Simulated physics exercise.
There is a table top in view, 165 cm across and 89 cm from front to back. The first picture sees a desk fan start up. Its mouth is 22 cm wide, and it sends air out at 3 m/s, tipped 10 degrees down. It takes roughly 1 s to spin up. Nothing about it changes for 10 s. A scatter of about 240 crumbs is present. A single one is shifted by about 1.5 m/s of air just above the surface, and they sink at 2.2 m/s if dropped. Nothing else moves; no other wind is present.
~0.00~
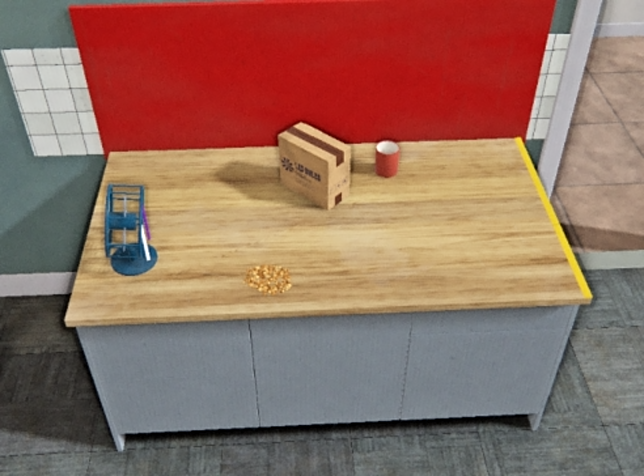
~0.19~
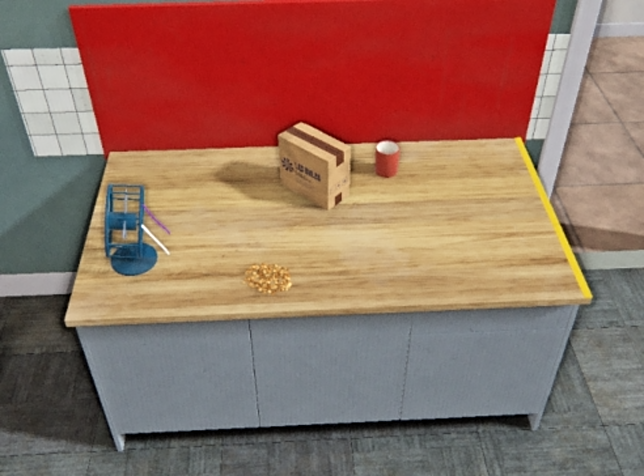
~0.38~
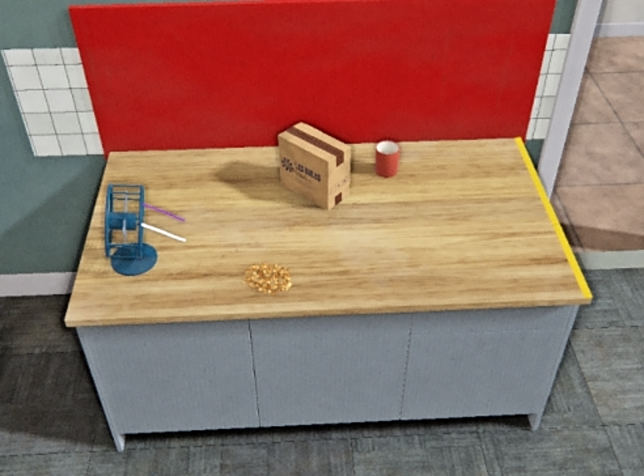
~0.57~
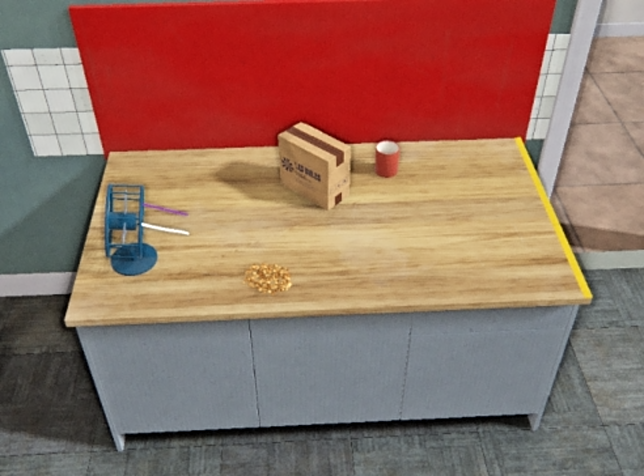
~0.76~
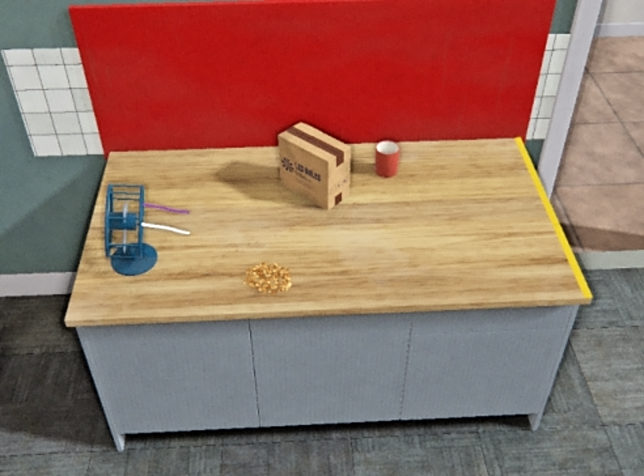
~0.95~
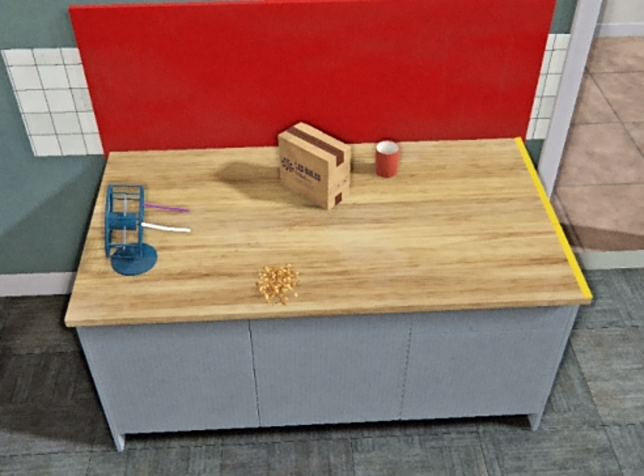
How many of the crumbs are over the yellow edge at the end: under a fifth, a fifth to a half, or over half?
Of the crumbs, not even a fifth end over the yellow edge.
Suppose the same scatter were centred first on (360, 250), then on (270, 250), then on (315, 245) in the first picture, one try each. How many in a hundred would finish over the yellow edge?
First try near 100 %, second near 90 %, third near 100 %.
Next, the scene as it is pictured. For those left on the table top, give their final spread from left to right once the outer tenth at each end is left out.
Looks like some 30 cm to me.
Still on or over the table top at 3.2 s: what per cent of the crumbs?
I'd put it near 30 per cent at that time.
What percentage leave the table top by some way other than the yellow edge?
That lands at some 70 %.
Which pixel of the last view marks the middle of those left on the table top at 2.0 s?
Around pixel (345, 304).
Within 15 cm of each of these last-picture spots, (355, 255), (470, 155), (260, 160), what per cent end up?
First spot near 0 %, second near 0 %, third near 0 %.
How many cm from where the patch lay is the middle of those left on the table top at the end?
25 cm.
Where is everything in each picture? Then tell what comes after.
In the first frame, the middle of the crumbs is near (270, 279), none has stirred yet and the mouth of the desk fan is at (125, 221).
In the second frame, the middle of the crumbs is near (270, 279), none has stirred yet and the yellow edge is centred on (552, 208).
In the third frame, the middle of the crumbs is near (270, 279), none has stirred yet, the top of a box is at (314, 141) and the top of a mug is at (388, 147).
In the fourth frame, the middle of the crumbs is near (270, 279) and none has stirred yet.
In the fifth frame, the middle of the crumbs is near (270, 279) and none has stirred yet.
In the sixth frame, the middle of the crumbs is near (279, 285), the farthest in sight from the desk fan is at (296, 295) and about 60 % have left their places.
After 2.0 s, 1 % are over the yellow edge; the middle of those still in play is near (345, 304); 59 % have settled or left.
After 3.2 s, 1 % are over the yellow edge; the middle of those still in play is near (332, 307); 70 % have settled or left.
After 5.5 s, 1 % are over the yellow edge; the middle of those still in play is near (329, 307); 75 % have settled or left.
After 10.0 s, at the end, 1 % are over the yellow edge; the middle of those still in play is near (331, 307).
